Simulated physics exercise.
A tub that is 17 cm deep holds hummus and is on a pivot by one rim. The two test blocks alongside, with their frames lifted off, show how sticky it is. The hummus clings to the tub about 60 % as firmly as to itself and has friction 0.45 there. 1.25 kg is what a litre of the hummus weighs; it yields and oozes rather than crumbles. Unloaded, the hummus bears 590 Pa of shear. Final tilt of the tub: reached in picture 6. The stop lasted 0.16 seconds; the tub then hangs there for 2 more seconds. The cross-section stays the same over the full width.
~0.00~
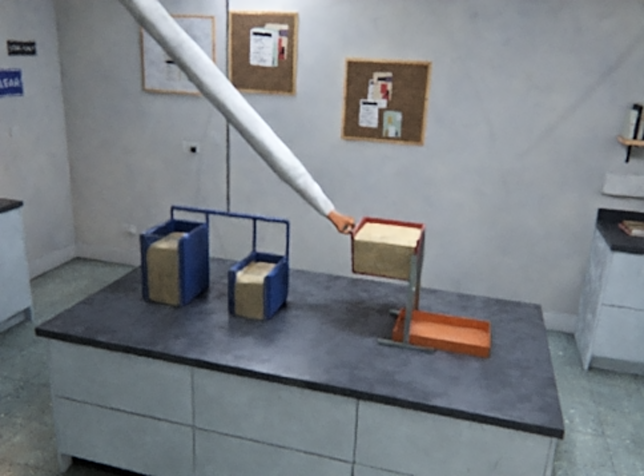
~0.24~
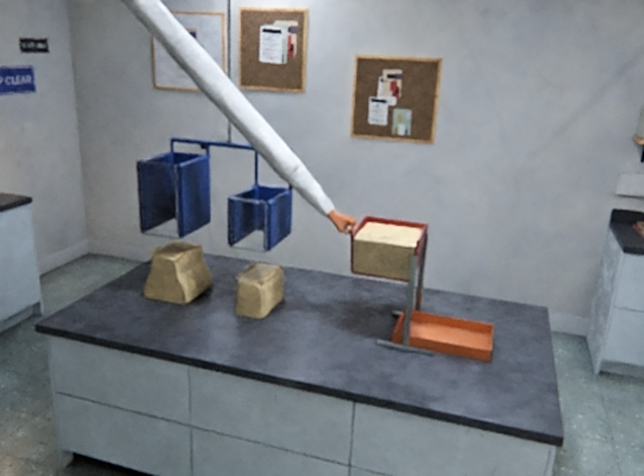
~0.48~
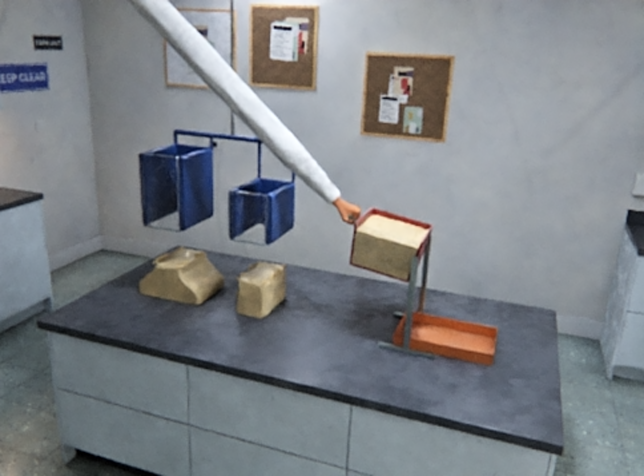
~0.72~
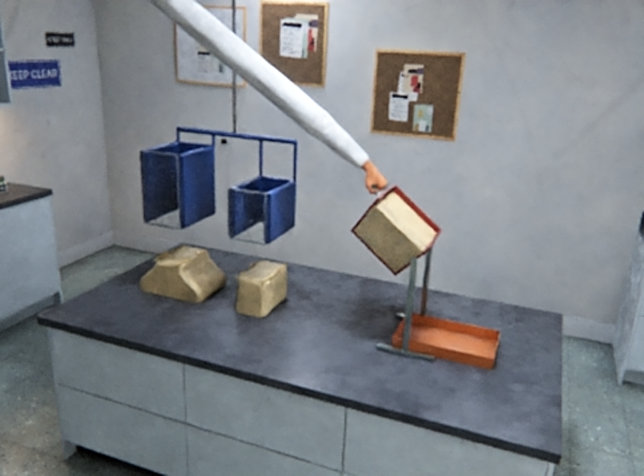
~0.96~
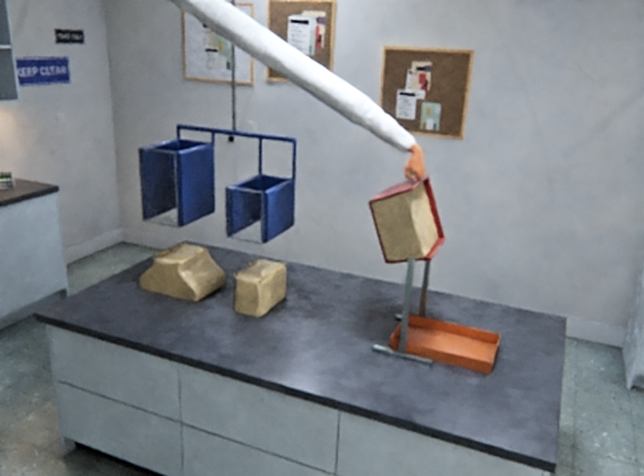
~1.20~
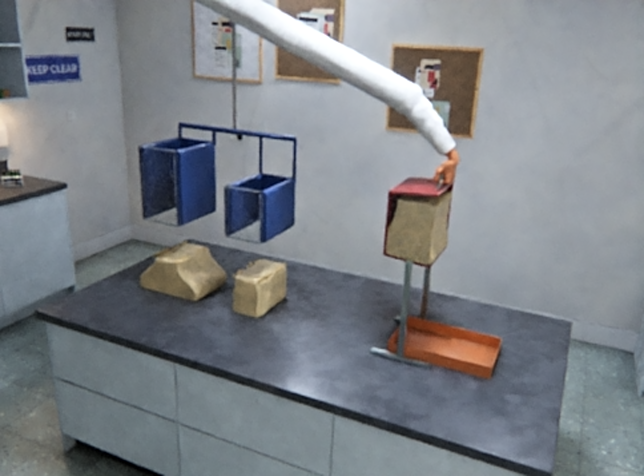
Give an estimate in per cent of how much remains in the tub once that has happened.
35 %.
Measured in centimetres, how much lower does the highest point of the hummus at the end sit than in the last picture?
About 14 cm.
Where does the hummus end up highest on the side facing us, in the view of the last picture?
I'd point to somewhere around (406, 237).
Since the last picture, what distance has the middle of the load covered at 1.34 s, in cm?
Some 6 cm.
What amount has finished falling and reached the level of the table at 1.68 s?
Some 50 % has got all the way down.
By 1.34 s, the tub is at 90 degrees and holds 74 %.
By 1.51 s, the tub is at 90 degrees and holds 40 %.
By 1.68 s, the tub is at 90 degrees and holds 35 %.
By 1.85 s, the tub is at 90 degrees and holds 35 %.
By 3.20 s, at the end, the tub is at 90 degrees and holds 35 %.
